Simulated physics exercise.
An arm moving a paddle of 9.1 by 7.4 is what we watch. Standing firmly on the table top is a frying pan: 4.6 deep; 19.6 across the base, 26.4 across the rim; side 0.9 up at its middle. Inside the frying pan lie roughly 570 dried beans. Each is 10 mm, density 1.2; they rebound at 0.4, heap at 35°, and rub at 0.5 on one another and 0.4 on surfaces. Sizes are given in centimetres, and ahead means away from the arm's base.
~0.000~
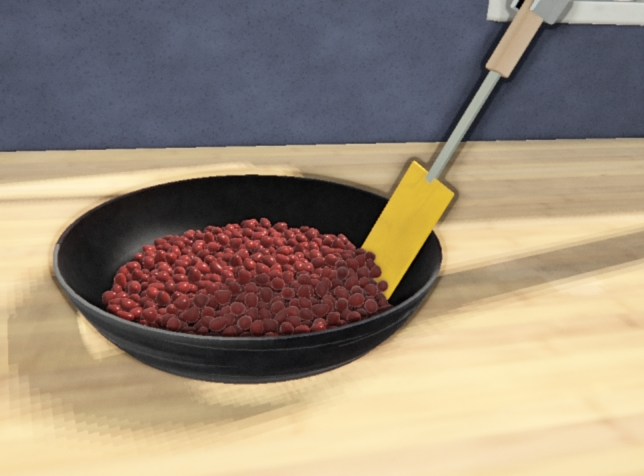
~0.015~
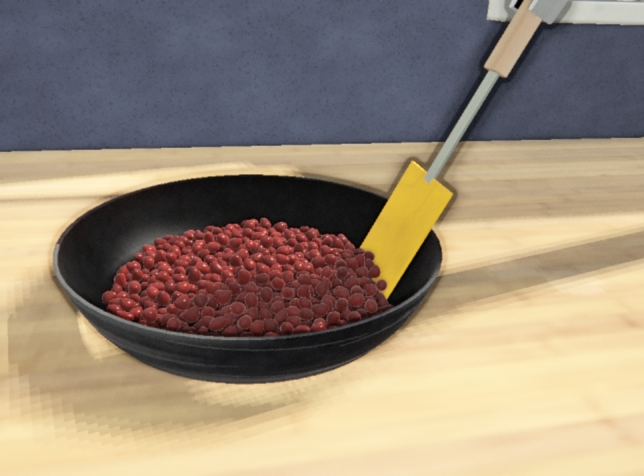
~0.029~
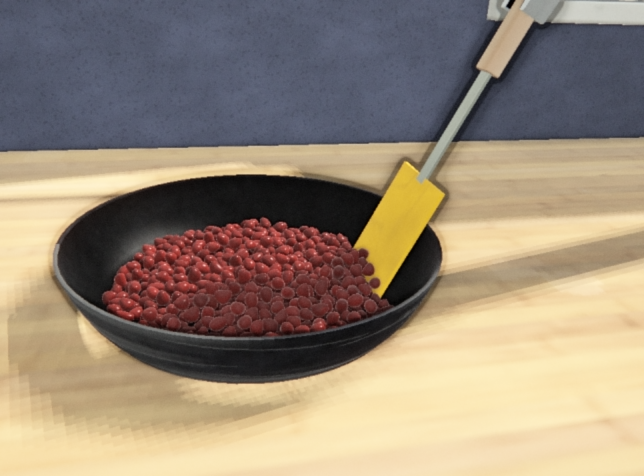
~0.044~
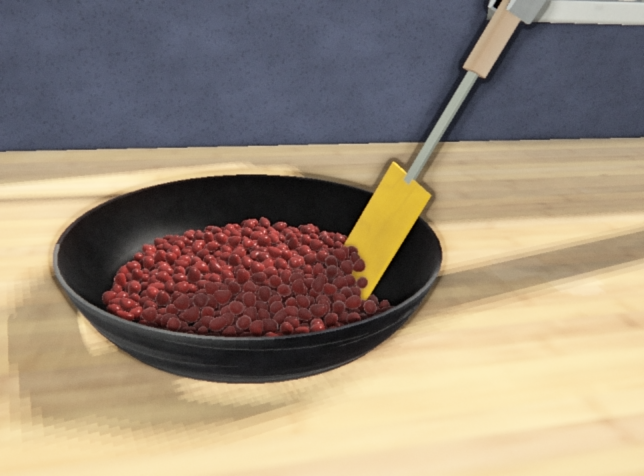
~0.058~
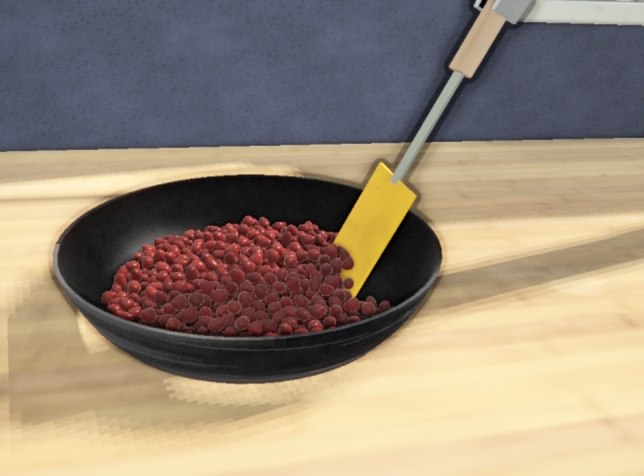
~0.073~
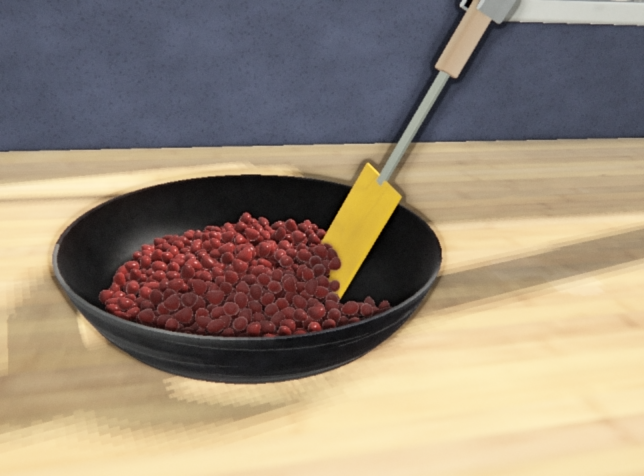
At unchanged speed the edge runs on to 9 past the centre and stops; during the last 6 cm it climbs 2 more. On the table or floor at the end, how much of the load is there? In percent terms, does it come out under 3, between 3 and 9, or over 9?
It comes out between 3 and 9 %.
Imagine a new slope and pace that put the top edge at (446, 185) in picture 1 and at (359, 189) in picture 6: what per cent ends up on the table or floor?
Roughly 20 percent ends up there.
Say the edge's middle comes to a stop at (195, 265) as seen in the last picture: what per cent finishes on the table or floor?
I'd put it near 0 per cent.
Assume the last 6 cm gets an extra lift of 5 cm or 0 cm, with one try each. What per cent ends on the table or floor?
Some 5 and 5 per cent.
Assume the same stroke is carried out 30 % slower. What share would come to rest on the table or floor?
The share on the table or floor would be about 0 percent.
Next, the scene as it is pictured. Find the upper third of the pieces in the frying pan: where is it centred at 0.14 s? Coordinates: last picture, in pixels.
(223, 271).
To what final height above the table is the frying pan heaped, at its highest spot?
Top of the heap: Roughly 5.5 cm above the table top.
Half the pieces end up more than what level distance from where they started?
About 4 cm.
After 0.14 s, sloping 63°, highest piece 5 above the table; 572 in the frying pan.
After 0.21 s, sloping 63°, highest piece 5 above the table; 572 in the frying pan.
After 0.45 s, sloping 63°, highest piece 5 above the table; 539 in the frying pan, 30 on the table or floor, 3 on the blade or in flight.
After 1.50 s, sloping 63°, highest piece 5 above the table; 539 in the frying pan, 33 on the table or floor.
In the end, 539 in the frying pan, 33 on the table or floor. That is 6 % on the table or floor.
